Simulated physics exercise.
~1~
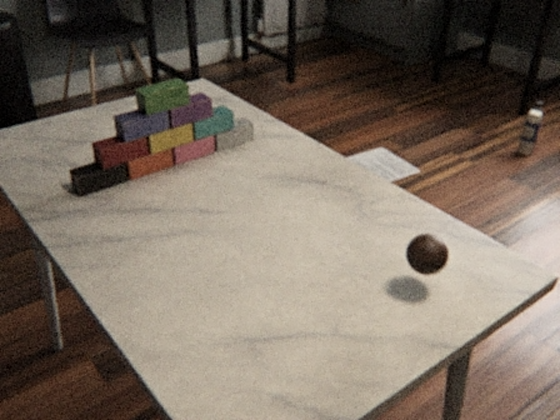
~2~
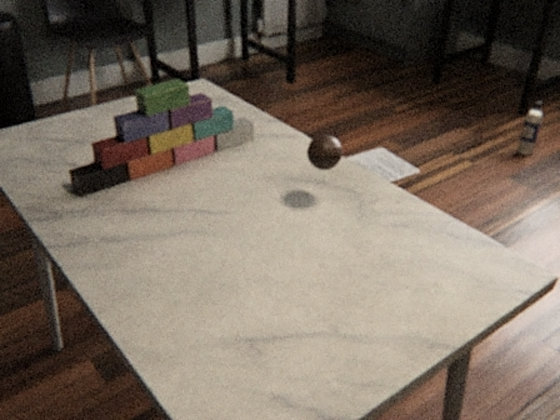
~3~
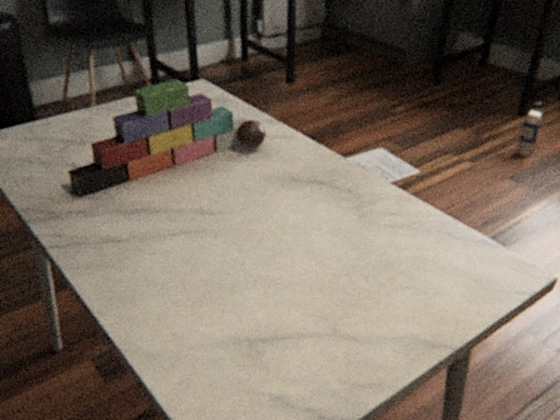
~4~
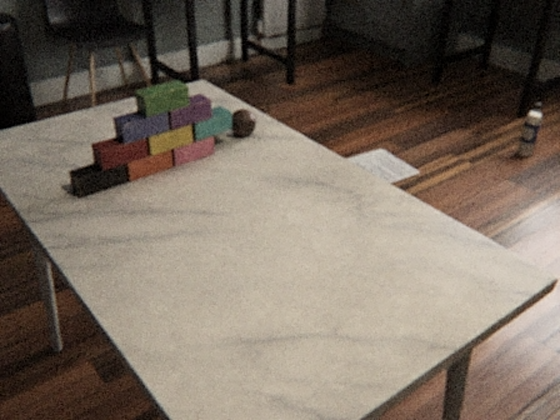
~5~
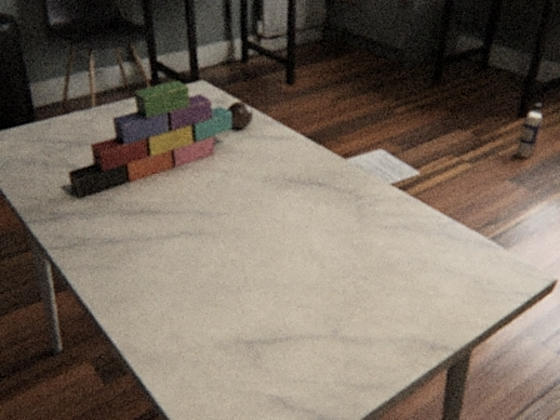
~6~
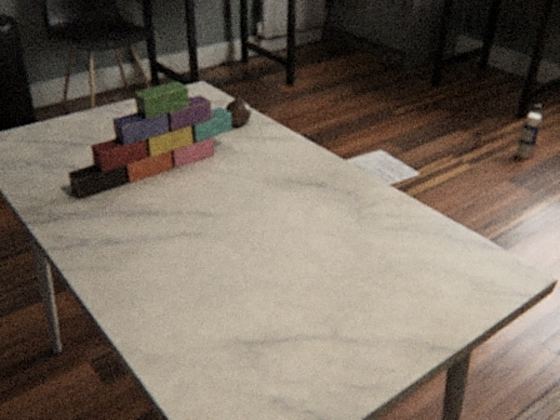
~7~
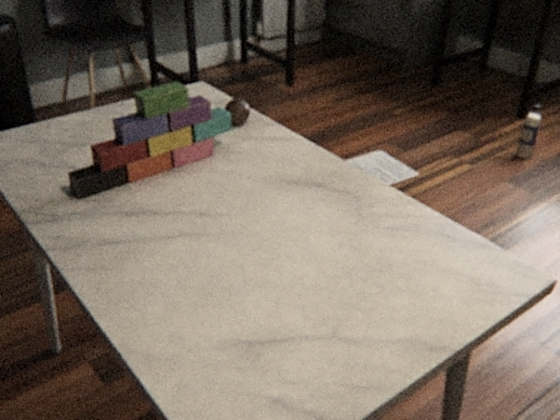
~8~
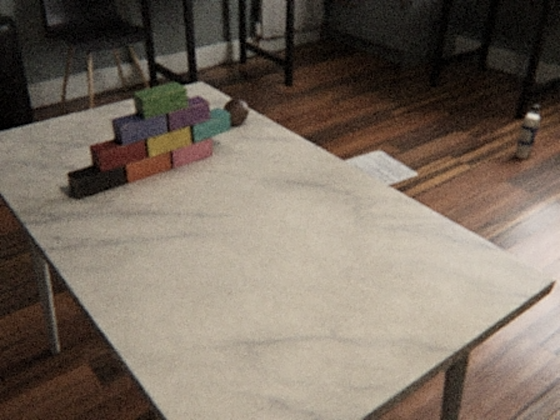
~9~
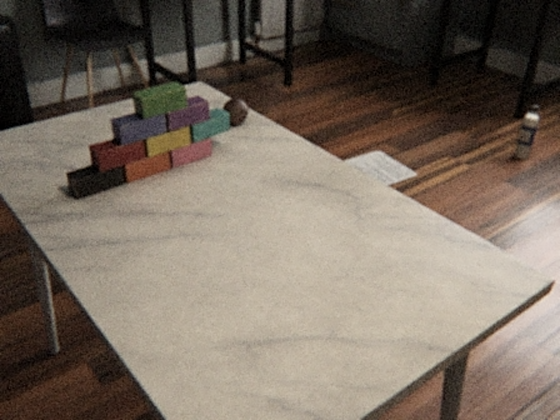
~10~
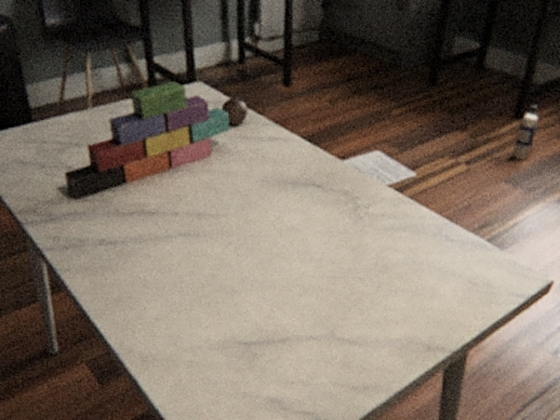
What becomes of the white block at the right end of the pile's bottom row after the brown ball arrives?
It does not keep its place. By the end it is gone from its spot at the right end of the bottom row and is out of sight, while the rest of the pile still stands.
